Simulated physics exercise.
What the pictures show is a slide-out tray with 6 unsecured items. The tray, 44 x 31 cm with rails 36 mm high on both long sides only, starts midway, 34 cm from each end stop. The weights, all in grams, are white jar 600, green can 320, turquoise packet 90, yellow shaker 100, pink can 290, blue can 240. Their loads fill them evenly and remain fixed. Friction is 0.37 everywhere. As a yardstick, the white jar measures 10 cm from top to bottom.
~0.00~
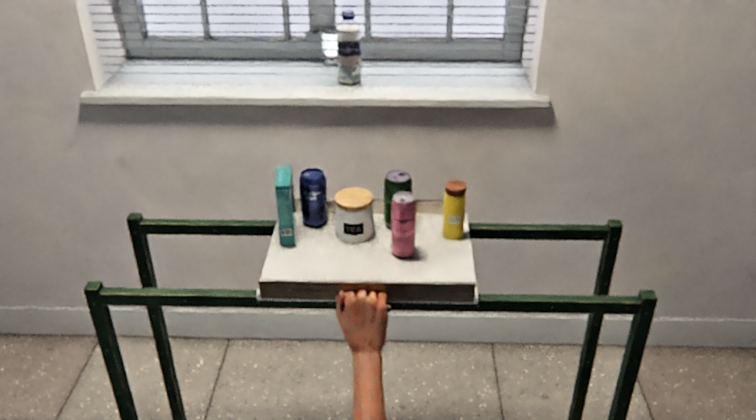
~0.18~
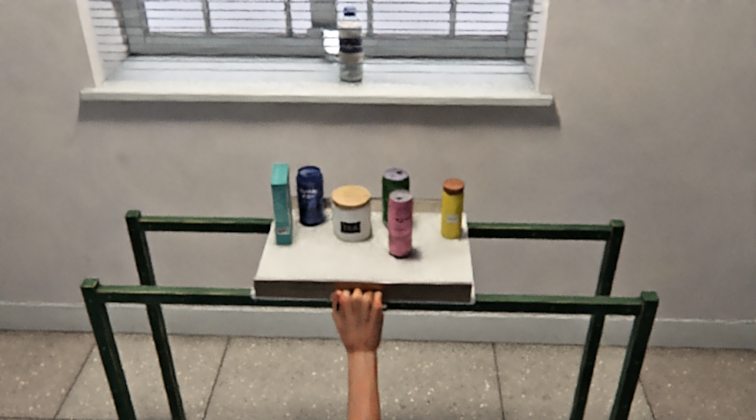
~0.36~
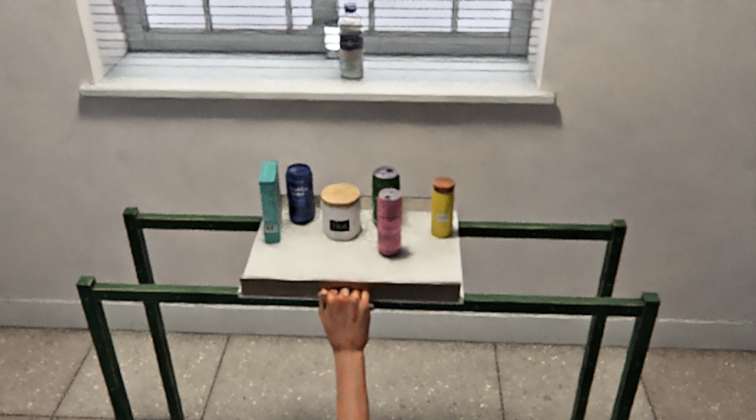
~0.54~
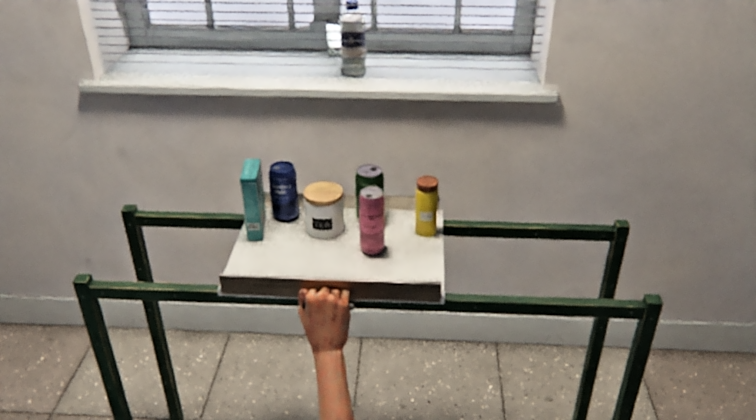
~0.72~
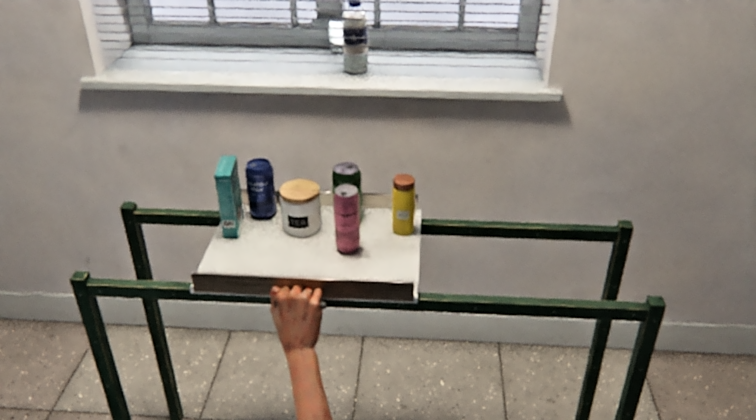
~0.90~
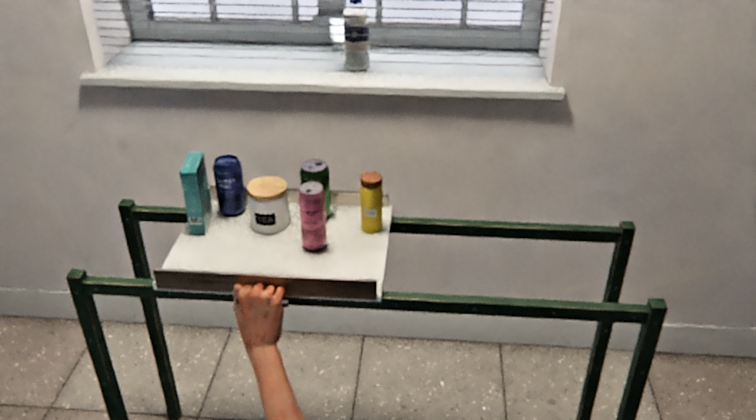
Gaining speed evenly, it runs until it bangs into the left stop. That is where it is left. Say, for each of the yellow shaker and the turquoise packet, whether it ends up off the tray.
As I see it, yellow shaker - in, turquoise packet - out.
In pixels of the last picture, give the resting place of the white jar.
End point: Approx. (182, 201).
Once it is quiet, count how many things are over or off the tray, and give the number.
That makes 1.
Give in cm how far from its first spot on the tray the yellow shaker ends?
It ends about 3 centimetres from where it started.
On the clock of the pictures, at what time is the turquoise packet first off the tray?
Time: Roughly 1.3 s.
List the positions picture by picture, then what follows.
The first frame shows tray midway; yellow shaker (454, 210); turquoise packet (286, 206).
The second frame shows tray midway; pink can (401, 224); blue can (311, 196).
The third frame shows tray moved 2 cm left; white jar (341, 212).
The fourth frame shows tray moved 6 cm left; pink can (372, 222); blue can (284, 192).
The fifth frame shows tray moved 11 cm left; white jar (301, 208).
The sixth frame shows tray moved 18 cm left; yellow shaker (371, 203); turquoise packet (197, 194).
After 1.30 s, tray moved 34 cm left; turquoise packet 12° off upright near (112, 190); yellow shaker 3° off upright near (286, 199); pink can moved 3 cm.
After 1.50 s, tray moved 34 cm left; turquoise packet now off the tray; yellow shaker 7° off upright near (283, 198); pink can moved 3 cm.
After 1.70 s, tray moved 34 cm left; yellow shaker 4° off upright near (289, 199); white jar moved 4 cm; green can moved 4 cm.
After 1.80 s, tray moved 34 cm left; yellow shaker 4° off upright near (285, 198); white jar moved 4 cm; green can moved 4 cm.
In the end (2.6 s), off the tray, turquoise packet; the other 5 under 5 cm from the start. In the last view, yellow shaker near (287, 199).
